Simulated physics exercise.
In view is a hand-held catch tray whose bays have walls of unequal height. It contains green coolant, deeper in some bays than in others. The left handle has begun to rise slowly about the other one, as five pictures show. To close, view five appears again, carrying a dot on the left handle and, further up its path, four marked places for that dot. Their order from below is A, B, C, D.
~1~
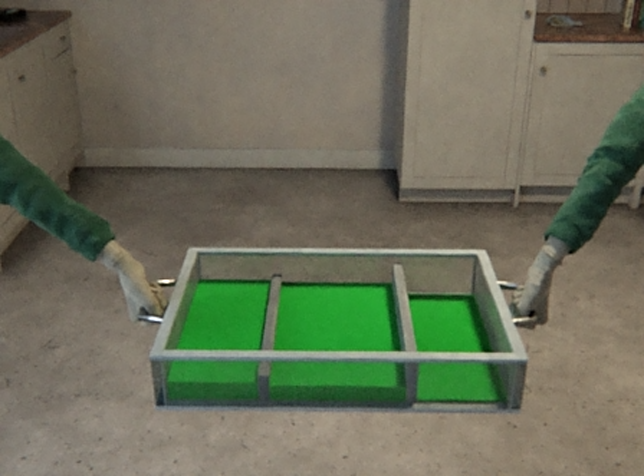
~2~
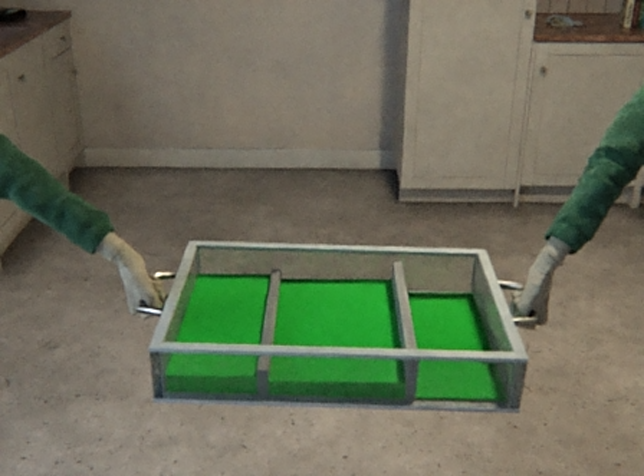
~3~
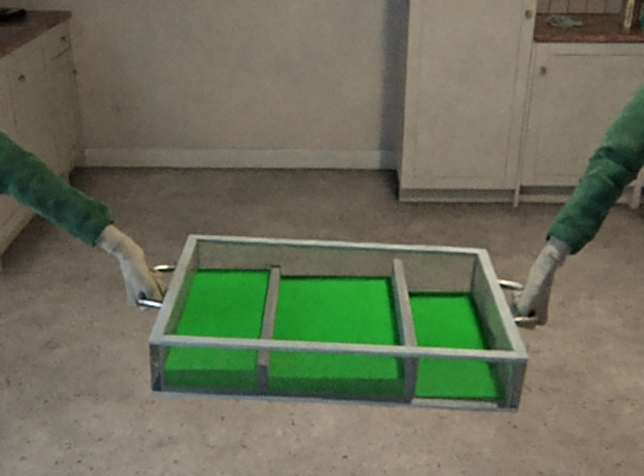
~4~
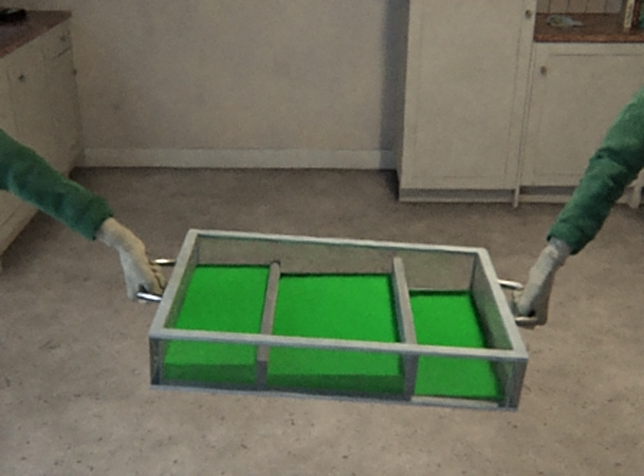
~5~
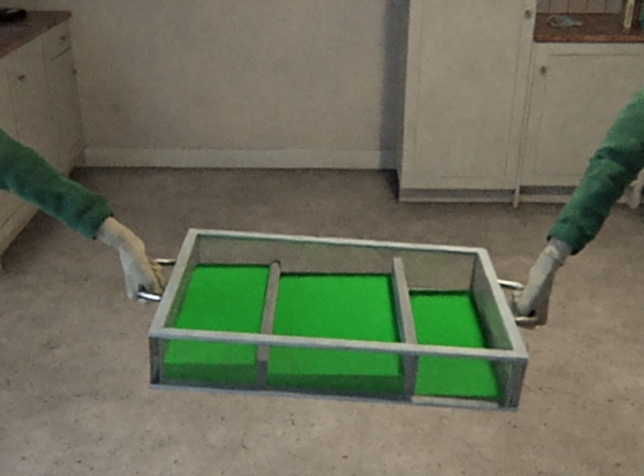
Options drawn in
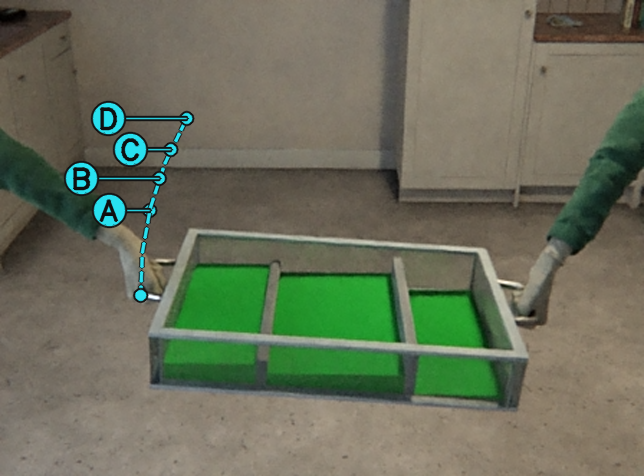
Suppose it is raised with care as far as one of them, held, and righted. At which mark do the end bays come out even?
Stop B does it best.
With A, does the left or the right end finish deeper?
The left end bay.
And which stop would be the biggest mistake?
It is D.
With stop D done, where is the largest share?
It is the right one.
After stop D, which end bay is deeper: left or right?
The right one.
On the marked copy, A at (149, 210); B at (159, 178); C at (170, 149); D at (186, 118).
With A, the left end bay stands much deeper than the other; nothing spills.
With B, the two end bays stand about equally deep; nothing spills.
With C, the right end bay stands much deeper than the other; nothing spills.
With D, the right end bay stands much deeper than the other; nothing spills.
